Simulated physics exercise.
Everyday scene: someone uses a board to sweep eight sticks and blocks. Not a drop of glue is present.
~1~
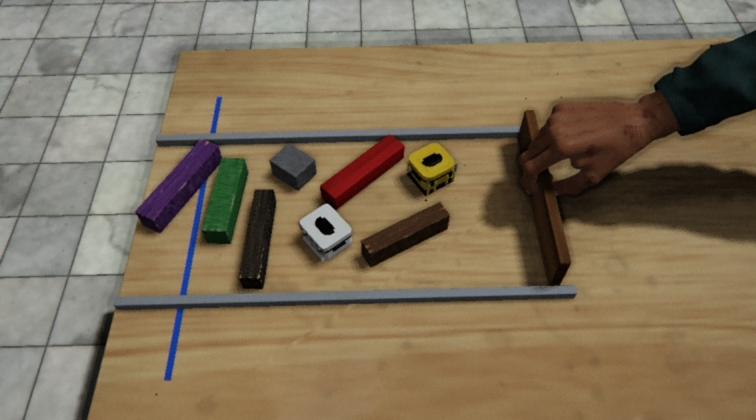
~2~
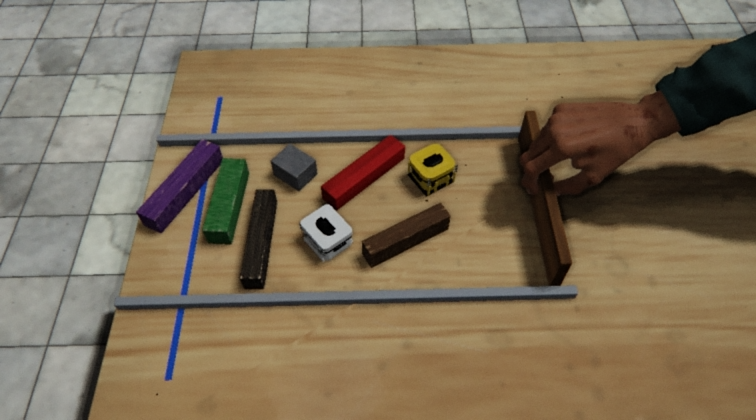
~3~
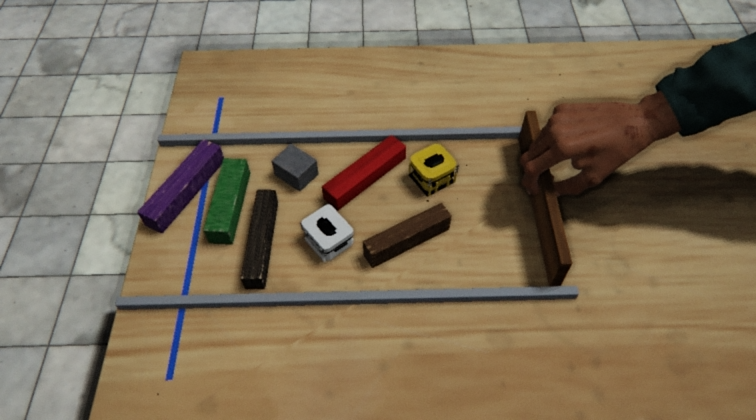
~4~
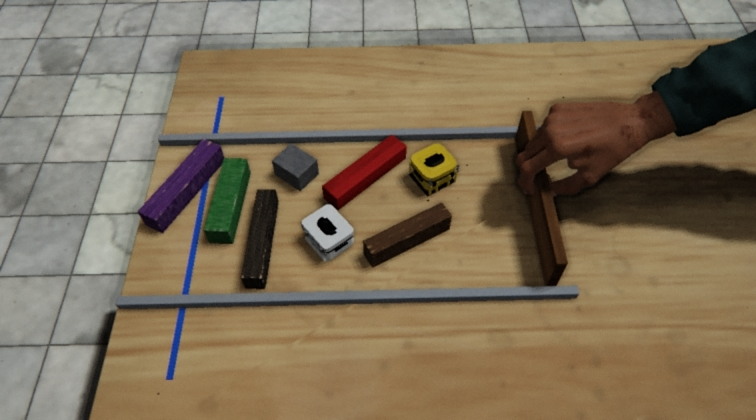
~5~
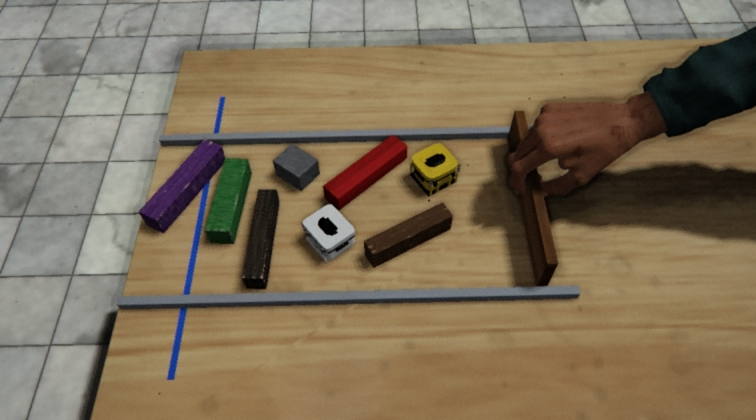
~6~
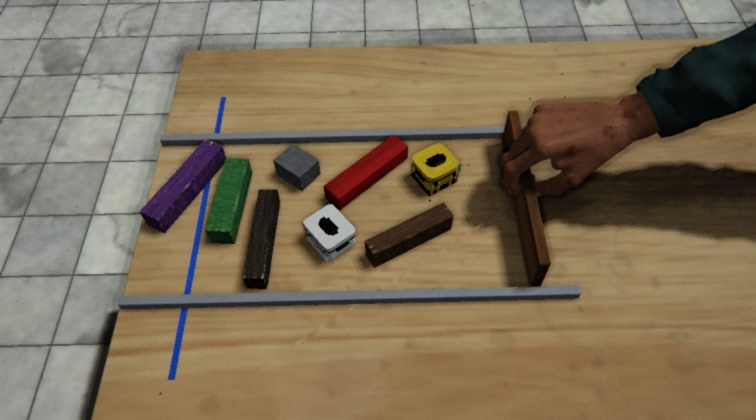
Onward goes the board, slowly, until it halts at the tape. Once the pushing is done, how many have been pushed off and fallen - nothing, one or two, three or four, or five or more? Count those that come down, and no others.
Odds are the fallen group will hold three or four.
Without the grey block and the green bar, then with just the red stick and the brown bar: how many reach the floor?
It would be 1 and 2.
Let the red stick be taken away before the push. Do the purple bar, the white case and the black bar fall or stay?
I'd say the purple bar ends up down, the white case stays where it is, and the black bar ends up down.
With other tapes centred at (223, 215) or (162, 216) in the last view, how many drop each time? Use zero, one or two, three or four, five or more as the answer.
Taking the two tapes in that order, the answers are either one or two and five or over.
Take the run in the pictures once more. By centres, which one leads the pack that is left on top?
The red stick.
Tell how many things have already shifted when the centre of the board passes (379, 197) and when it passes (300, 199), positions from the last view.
Moved so far: 5, then 8.
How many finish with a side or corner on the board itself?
Tally at the end: 2.
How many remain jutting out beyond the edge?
I count 2 overhanging.
A little later, none off yet; purple bar at rest near (186, 185); green bar at rest near (230, 200); black bar at rest near (263, 237).
Next, none off yet; purple bar shifted a little near (162, 182); green bar shifted a little near (190, 203); black bar shifted a little near (213, 241).
When it is over, the number that fall off is three or four; down, grey block, black bar, green bar and purple bar.
